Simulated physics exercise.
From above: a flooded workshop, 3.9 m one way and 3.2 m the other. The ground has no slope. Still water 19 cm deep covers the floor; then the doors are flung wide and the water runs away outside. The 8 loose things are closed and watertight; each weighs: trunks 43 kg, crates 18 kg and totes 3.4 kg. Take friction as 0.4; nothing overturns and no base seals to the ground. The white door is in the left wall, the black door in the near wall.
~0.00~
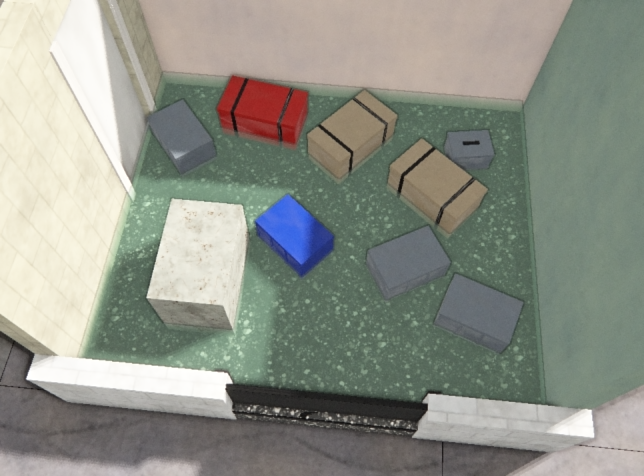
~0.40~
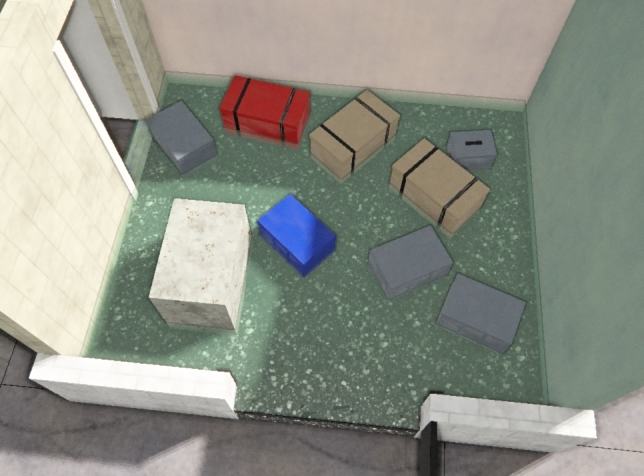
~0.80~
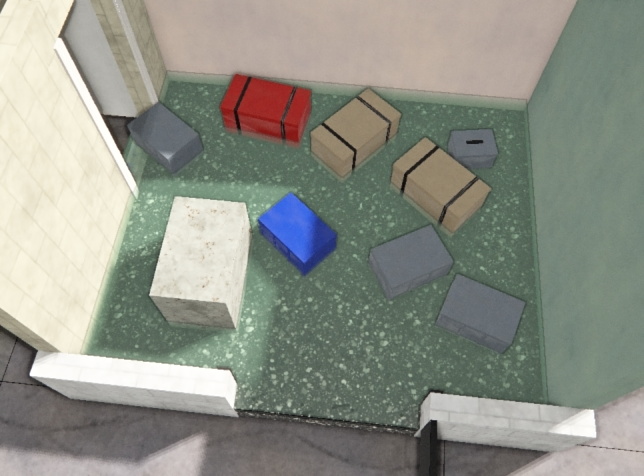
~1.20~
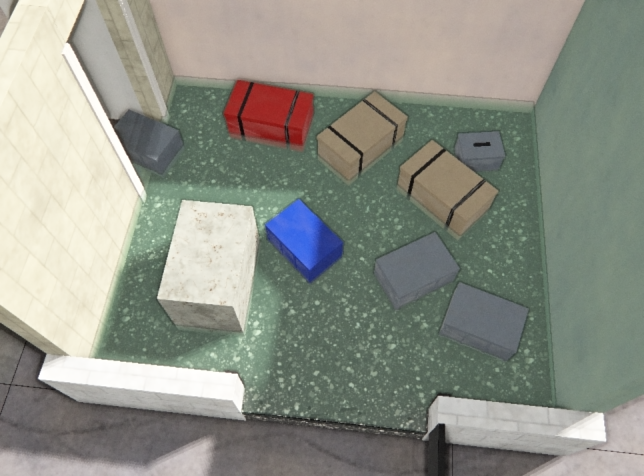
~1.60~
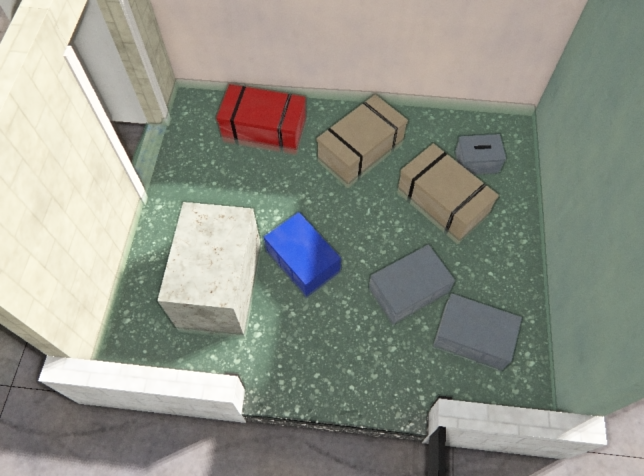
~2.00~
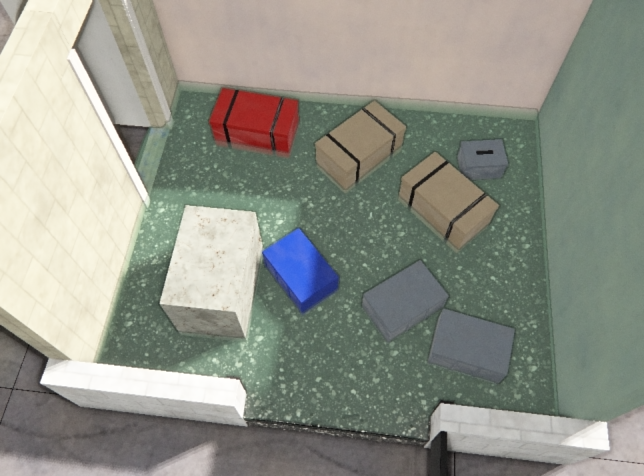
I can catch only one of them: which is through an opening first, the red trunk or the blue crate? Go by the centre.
First out is the blue one.
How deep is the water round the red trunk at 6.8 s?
Roughly 8 cm.
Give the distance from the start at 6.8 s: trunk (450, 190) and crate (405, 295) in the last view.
In that order: 80 cm, gone out.
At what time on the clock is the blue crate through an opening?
At about 5.0 s.
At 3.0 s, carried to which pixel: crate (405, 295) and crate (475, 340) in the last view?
Around (380, 332) and (448, 369).
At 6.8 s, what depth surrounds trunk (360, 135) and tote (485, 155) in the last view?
About 10 and 10 cm.
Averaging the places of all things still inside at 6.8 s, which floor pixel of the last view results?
Around (326, 200).
After 3.0 s the red trunk is near (229, 116), 0.5 m from its start, afloat; the blue crate is near (288, 293), 0.5 m from its start, afloat; 1 of 8 are out; 7 afloat.
After 6.8 s the red trunk is near (150, 131), 1.3 m from its start, aground; the blue crate has gone out (at 4.9 s); 4 of 8 are out; 1 afloat.
After 11.0 s the red trunk is near (150, 131), 1.3 m from its start, aground; the blue crate has gone out (at 4.9 s); 4 of 8 are out; 1 afloat.
After 15.0 s the red trunk is near (150, 131), 1.3 m from its start, aground; the blue crate has gone out (at 4.9 s); 4 of 8 are out; 1 afloat.
